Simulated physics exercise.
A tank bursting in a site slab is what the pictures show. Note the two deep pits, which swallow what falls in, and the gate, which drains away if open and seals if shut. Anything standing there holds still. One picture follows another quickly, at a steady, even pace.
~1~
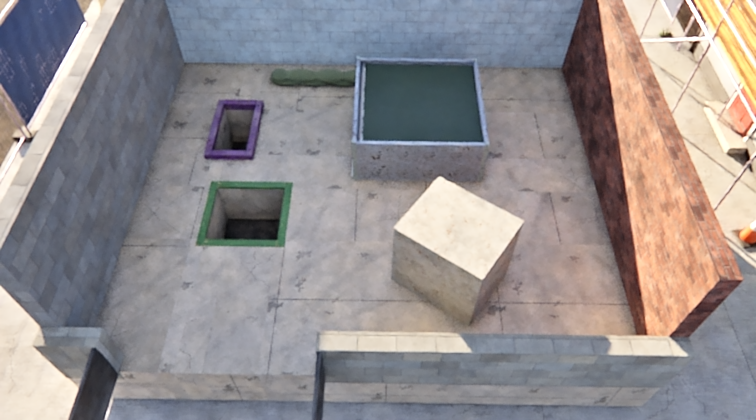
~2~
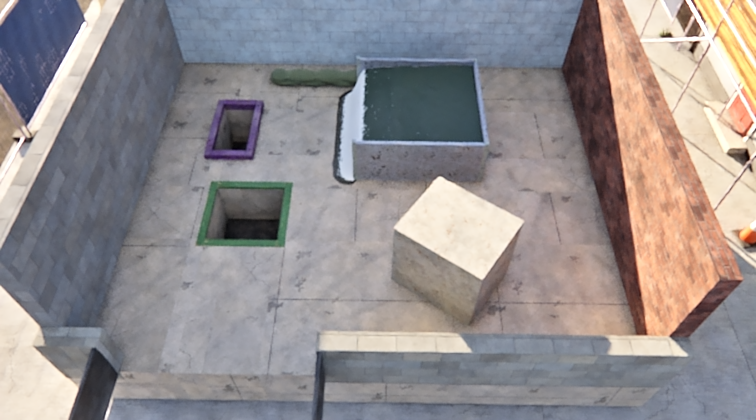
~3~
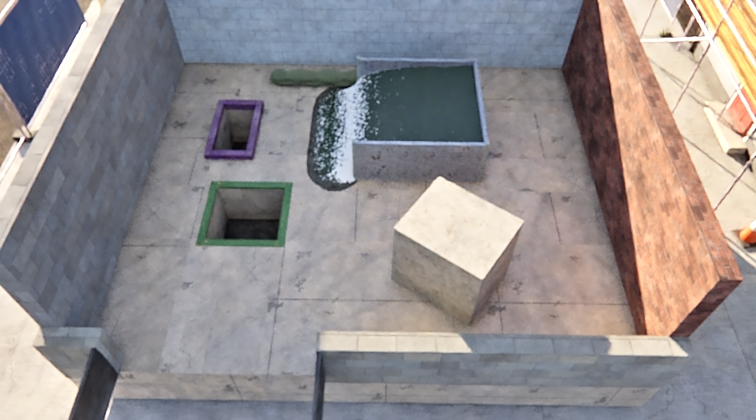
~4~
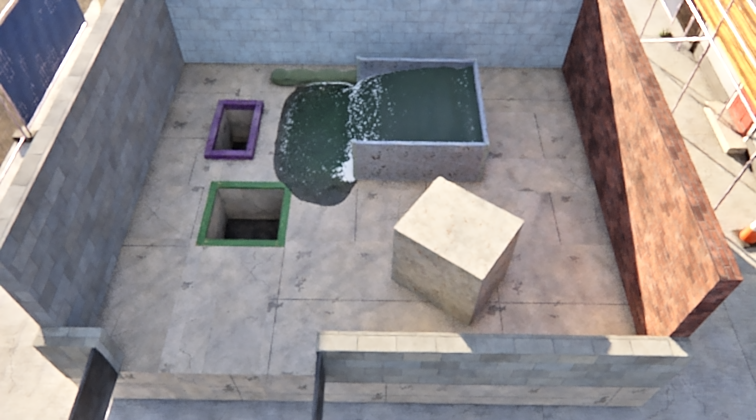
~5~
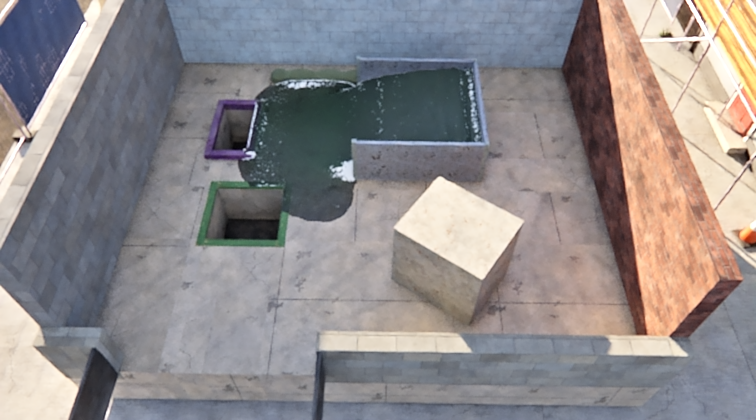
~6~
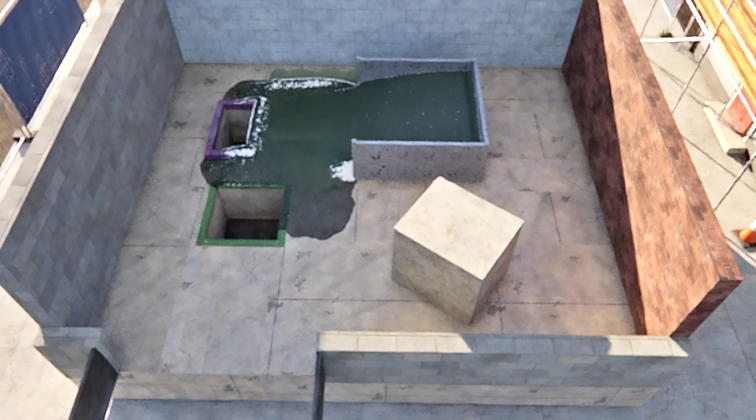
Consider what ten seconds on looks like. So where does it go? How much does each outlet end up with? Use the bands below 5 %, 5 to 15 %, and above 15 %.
Once it settles, the gate ends up with 5 to 15 %, the green pit ends up with above 15 %, the purple pit ends up with above 15 %.
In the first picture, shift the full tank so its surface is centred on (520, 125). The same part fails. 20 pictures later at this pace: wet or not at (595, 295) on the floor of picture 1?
There: Dry.
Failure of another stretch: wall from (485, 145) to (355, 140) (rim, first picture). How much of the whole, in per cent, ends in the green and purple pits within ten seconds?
Estimates in per cent: Green 12, purple 0.
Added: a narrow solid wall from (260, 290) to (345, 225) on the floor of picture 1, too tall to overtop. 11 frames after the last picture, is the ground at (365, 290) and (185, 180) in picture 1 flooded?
Taking them in the order asked, the first is not reached and the second is inundated.
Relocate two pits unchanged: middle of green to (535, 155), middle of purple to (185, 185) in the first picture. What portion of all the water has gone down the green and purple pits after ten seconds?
Measured shares in per cent - green 4, purple 20.
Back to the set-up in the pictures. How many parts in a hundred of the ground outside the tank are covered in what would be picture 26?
I'd say close to 40 per cent.
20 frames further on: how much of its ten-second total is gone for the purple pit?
Estimate: Some 95 per cent.
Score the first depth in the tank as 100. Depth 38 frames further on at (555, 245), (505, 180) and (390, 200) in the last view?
I'd say close to 0, 0 and 0 percent.
A moment on, water covers 25 % of the floor; the gate 0 %, the green pit 4 %, the purple pit 10 %.
Next, water covers 30 % of the floor; the gate 0 %, the green pit 8 %, the purple pit 19 %.
Then, water covers 40 % of the floor; the gate 1 %, the green pit 13 %, the purple pit 25 %.
Later, water covers 55 % of the floor; the gate 5 %, the green pit 24 %, the purple pit 26 %.
In the end, water covers 70 % of the floor; the gate 11 %, the green pit 29 %, the purple pit 26 %.
